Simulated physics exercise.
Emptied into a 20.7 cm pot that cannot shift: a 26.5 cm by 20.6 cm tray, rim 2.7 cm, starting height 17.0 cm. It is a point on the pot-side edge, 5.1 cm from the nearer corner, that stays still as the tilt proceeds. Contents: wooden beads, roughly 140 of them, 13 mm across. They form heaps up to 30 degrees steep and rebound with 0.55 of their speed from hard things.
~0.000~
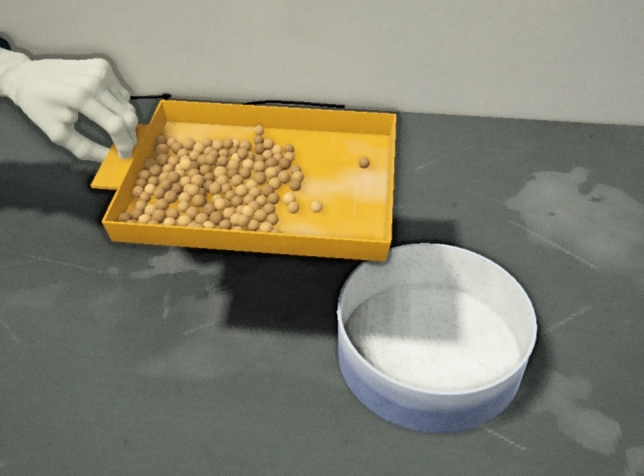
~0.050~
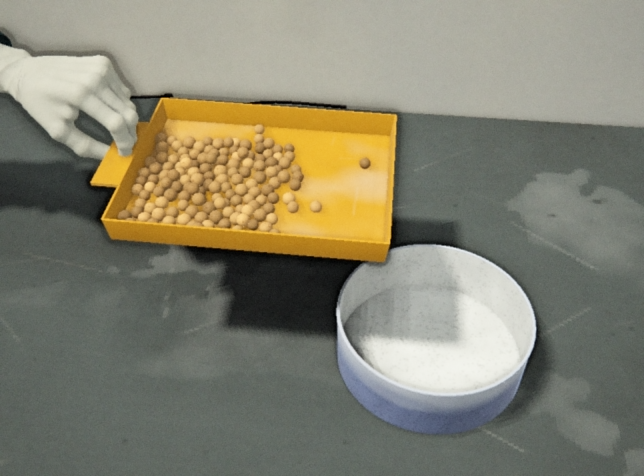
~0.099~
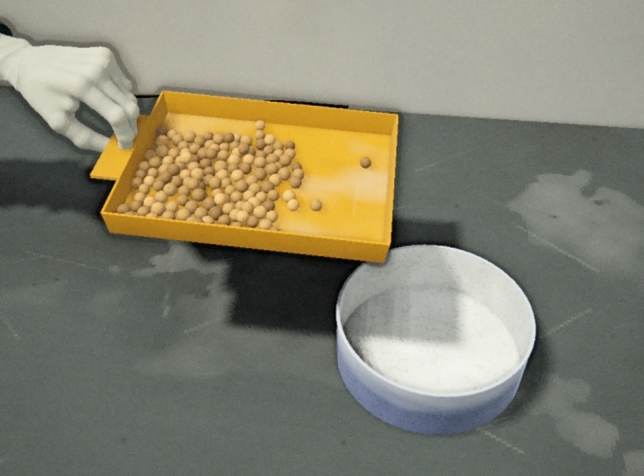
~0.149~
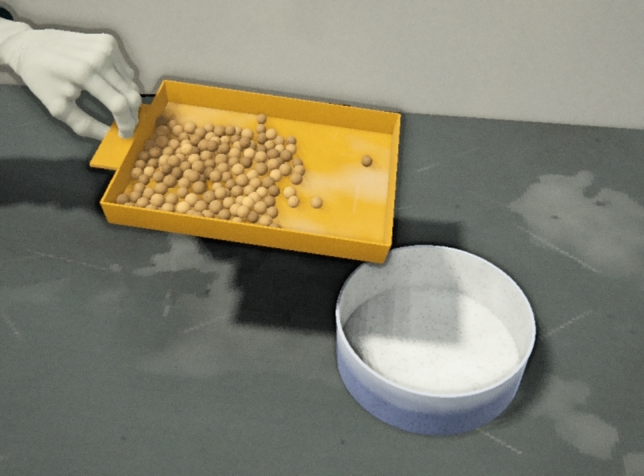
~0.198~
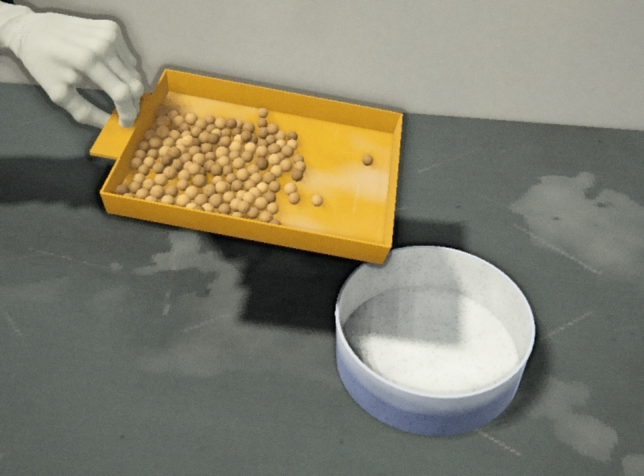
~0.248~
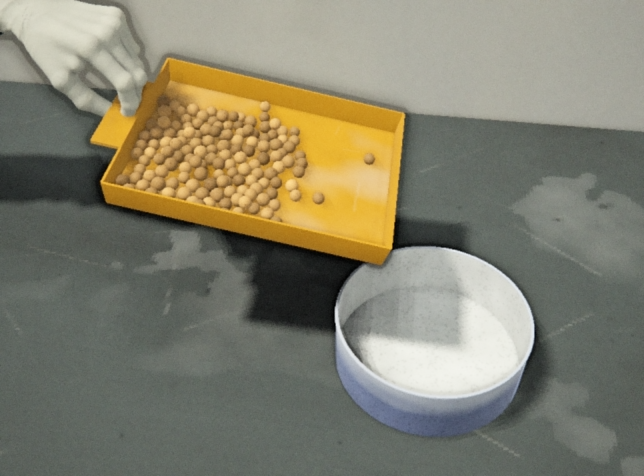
We see a pale hand holding a yellow tray of small wooden beads beside a round white and blue pot; the hand slowly raises the tray's left side, tilting it toward the right, while the beads stay clustered.
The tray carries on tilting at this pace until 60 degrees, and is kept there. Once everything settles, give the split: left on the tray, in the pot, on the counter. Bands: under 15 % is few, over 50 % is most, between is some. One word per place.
Tray: Most, pot: Few, counter: Few.
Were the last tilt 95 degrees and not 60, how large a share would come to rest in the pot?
I'd expect some 95 per cent in the pot.
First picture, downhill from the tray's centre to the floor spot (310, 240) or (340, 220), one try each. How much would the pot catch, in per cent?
I'd put it at roughly 0 per cent for the first tilt and roughly 5 per cent for the second.
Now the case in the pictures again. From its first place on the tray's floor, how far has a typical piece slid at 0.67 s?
It has moved some 10 cm from its start.
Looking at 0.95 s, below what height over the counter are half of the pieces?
Roughly 22 cm.
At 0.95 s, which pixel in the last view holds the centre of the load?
Roughly (368, 184).
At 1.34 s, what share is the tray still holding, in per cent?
It's roughly 100 percent.
After 0.67 s, tilt 34 degrees; the tray holds 100 %, the pot 0 %.
Then, at 0.95 s, tilt 50 degrees; the tray holds 100 %, the pot 0 %.
Then, at 1.34 s, tilt 60 degrees; the tray holds 100 %, the pot 0 %.
By 1.8 s all is still; tray 100 %, pot 0 %, counter 0 %.
